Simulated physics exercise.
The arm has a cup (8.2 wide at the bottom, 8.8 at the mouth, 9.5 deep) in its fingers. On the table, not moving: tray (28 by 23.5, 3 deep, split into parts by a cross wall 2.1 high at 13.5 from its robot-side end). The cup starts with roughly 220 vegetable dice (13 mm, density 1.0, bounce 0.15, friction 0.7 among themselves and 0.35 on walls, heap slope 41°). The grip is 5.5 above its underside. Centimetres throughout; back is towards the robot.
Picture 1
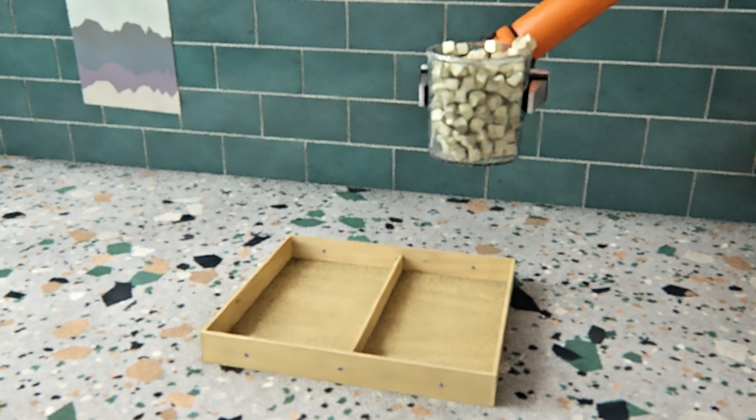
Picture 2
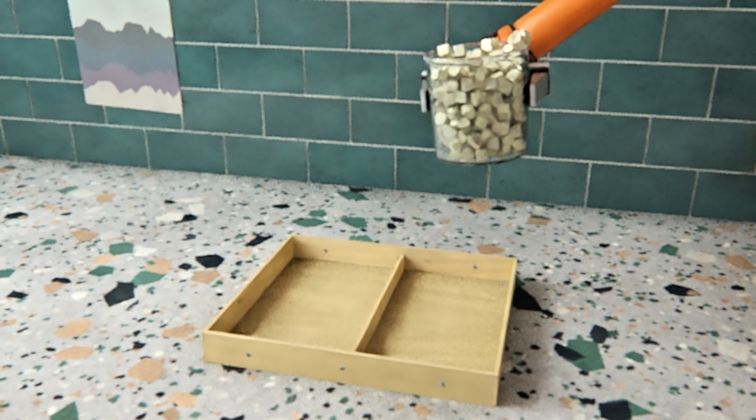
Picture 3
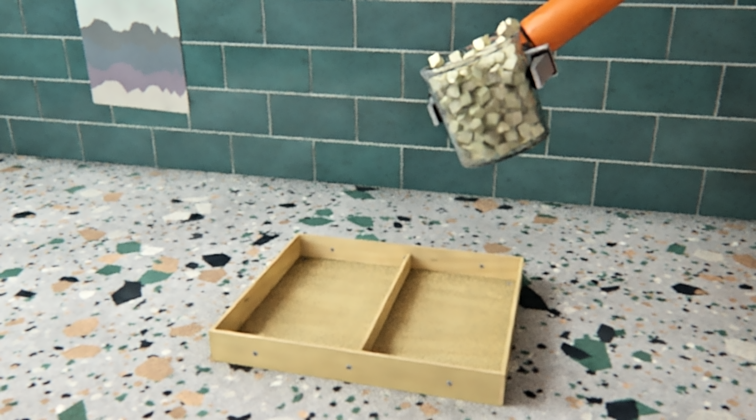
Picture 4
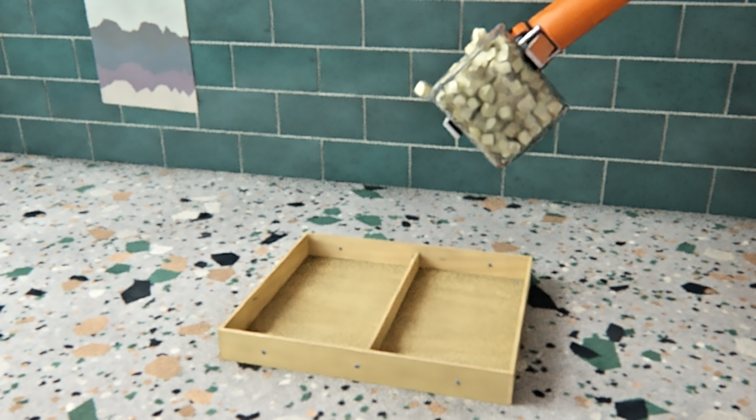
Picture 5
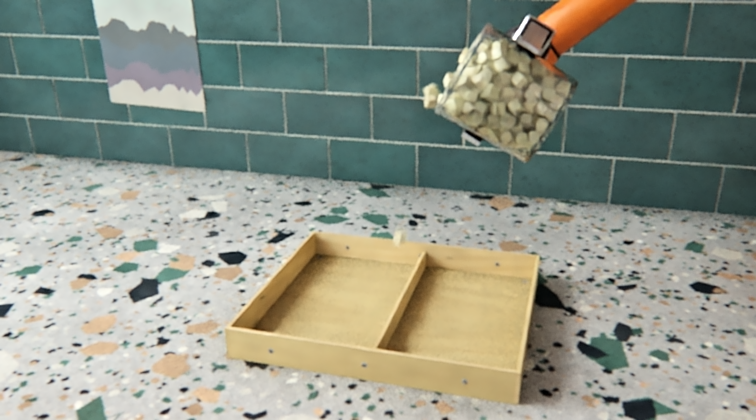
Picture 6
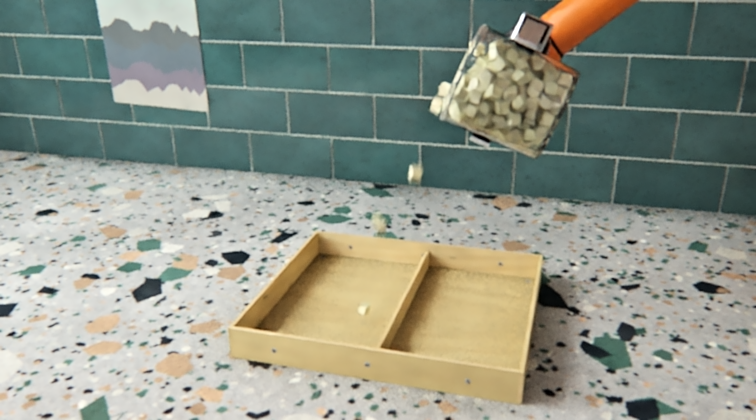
Orange robot arm tilting a clear cup heaped with pale cubes above a divided wooden tray, a few cubes dropping out.
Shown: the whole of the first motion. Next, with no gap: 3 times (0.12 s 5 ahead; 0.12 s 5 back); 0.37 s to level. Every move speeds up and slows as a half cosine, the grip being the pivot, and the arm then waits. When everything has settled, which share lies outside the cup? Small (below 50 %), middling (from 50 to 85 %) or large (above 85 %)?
A middling share, from 50 to 85 %, ends outside the cup.
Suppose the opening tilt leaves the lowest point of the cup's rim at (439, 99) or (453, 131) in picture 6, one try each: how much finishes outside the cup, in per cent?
Some 30 and 95 per cent.
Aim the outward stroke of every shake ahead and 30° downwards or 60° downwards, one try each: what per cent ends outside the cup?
About 25 and 10 per cent.
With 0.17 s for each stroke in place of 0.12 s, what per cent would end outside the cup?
Then about 25 per cent.
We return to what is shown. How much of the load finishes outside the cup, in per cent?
Some 55 per cent.
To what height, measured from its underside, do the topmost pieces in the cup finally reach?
Some 8.5 cm.
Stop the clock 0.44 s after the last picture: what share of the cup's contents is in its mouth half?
Roughly 70 per cent.
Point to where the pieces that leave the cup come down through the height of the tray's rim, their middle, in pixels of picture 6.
Around (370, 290).
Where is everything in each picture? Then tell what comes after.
The first frame shows cup middle at (476, 104), level; upper third of the load around (481, 72), from x 440 to 530, top at y 45; 218 in the cup.
The second frame shows cup middle at (479, 104), tilted 6° forward; upper third of the load around (483, 71), from x 435 to 525, top at y 35.
The third frame shows cup middle at (488, 102), tilted 23° forward; upper third of the load around (487, 72), from x 435 to 535, top at y 25.
The fourth frame shows cup middle at (499, 99), tilted 44° forward; upper third of the load around (492, 70), from x 425 to 555, top at y 35; 217 in the cup, 1 in flight or on a rim.
The fifth frame shows cup middle at (507, 96), tilted 62° forward; upper third of the load around (502, 73), from x 400 to 560, top at y 45; 217 in the cup, 1 in flight or on a rim.
The sixth frame shows cup middle at (511, 95), tilted 68° forward; upper third of the load around (509, 74), from x 365 to 565, top at y 45; 213 in the cup, 1 in the far-side part, 4 in flight or on a rim.
Then, 0.44 s after the last picture, tilted 68° forward, highest piece 28 above the table; 140 in the cup, 47 in the far-side part, 13 in the robot-side part, 18 in flight or on a rim.
Then, 0.87 s after the last picture, tilted 43° forward, highest piece 26 above the table; 93 in the cup, 87 in the far-side part, 34 in the robot-side part, 4 in flight or on a rim.
Then, 1.29 s after the last picture, level, highest piece 29 above the table; 93 in the cup, 89 in the far-side part, 36 in the robot-side part.
Then, 2.34 s after the last picture, level, highest piece 29 above the table; 93 in the cup, 89 in the far-side part, 36 in the robot-side part.
Final count, 93 in the cup, 89 in the far-side part, 36 in the robot-side part. That is 57 % outside the cup.
